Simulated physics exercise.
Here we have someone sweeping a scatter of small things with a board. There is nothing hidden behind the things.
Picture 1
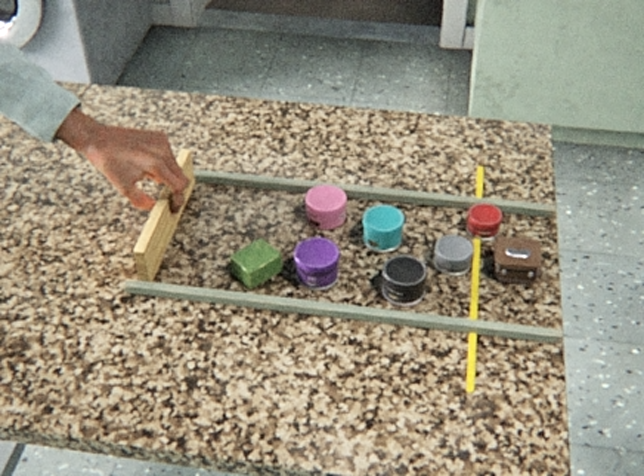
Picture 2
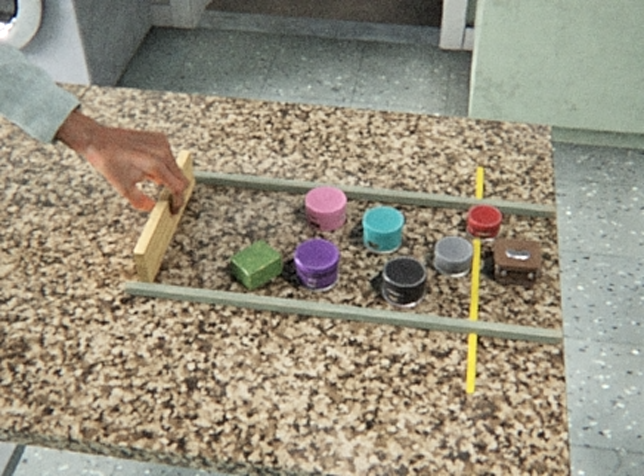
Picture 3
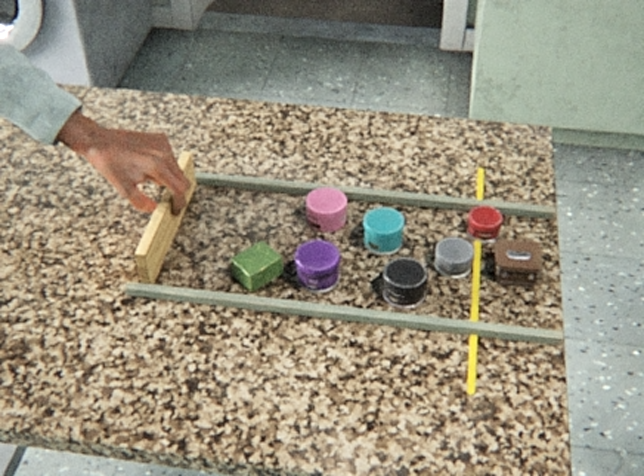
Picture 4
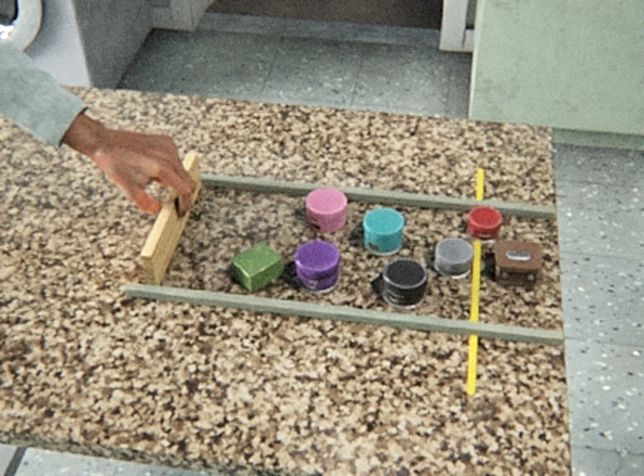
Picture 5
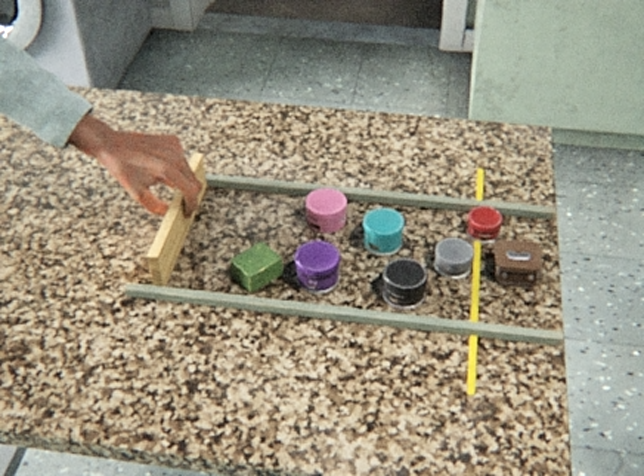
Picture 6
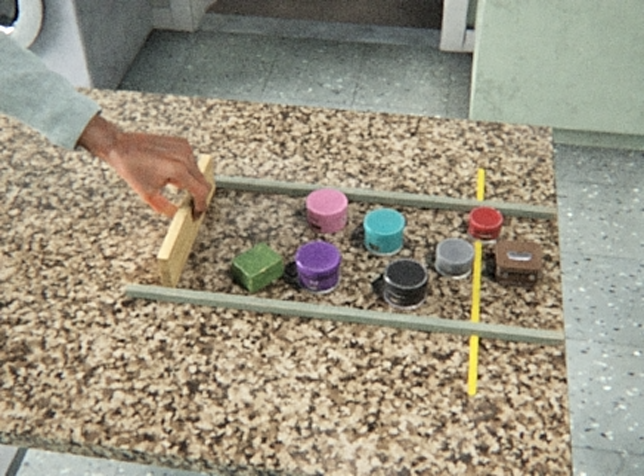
On a speckled counter, a hand slides a wooden board slightly right toward scattered small containers.
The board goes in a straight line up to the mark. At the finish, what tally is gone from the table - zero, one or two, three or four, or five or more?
The tally gone is one or two.
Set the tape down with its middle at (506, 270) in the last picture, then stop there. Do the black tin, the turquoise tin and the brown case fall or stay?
Black tin: Drops; turquoise tin: Stays; brown case: Drops.
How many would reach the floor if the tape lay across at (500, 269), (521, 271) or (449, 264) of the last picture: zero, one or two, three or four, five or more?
In turn: One or two, five or more, none.
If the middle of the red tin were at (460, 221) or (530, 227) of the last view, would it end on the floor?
The red tin stays in place, then stays in place.
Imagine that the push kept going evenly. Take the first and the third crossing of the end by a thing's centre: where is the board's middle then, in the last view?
First about (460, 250), next about (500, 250).
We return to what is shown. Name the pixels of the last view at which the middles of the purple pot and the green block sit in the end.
First (534, 288), then (494, 285).
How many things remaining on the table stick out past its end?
It's 0.
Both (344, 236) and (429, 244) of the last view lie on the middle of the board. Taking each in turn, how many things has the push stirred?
The counts are 5 and 8.
Early on, none off yet; brown case at rest near (518, 264); red tin at rest near (485, 225); grey pot at rest near (454, 259).
A while later, none off yet; brown case moving near (527, 266); red tin moving near (490, 225); grey pot travelled about its own width near (486, 261).
Finally, the number that fall off is one or two; lost, black tin and brown case.
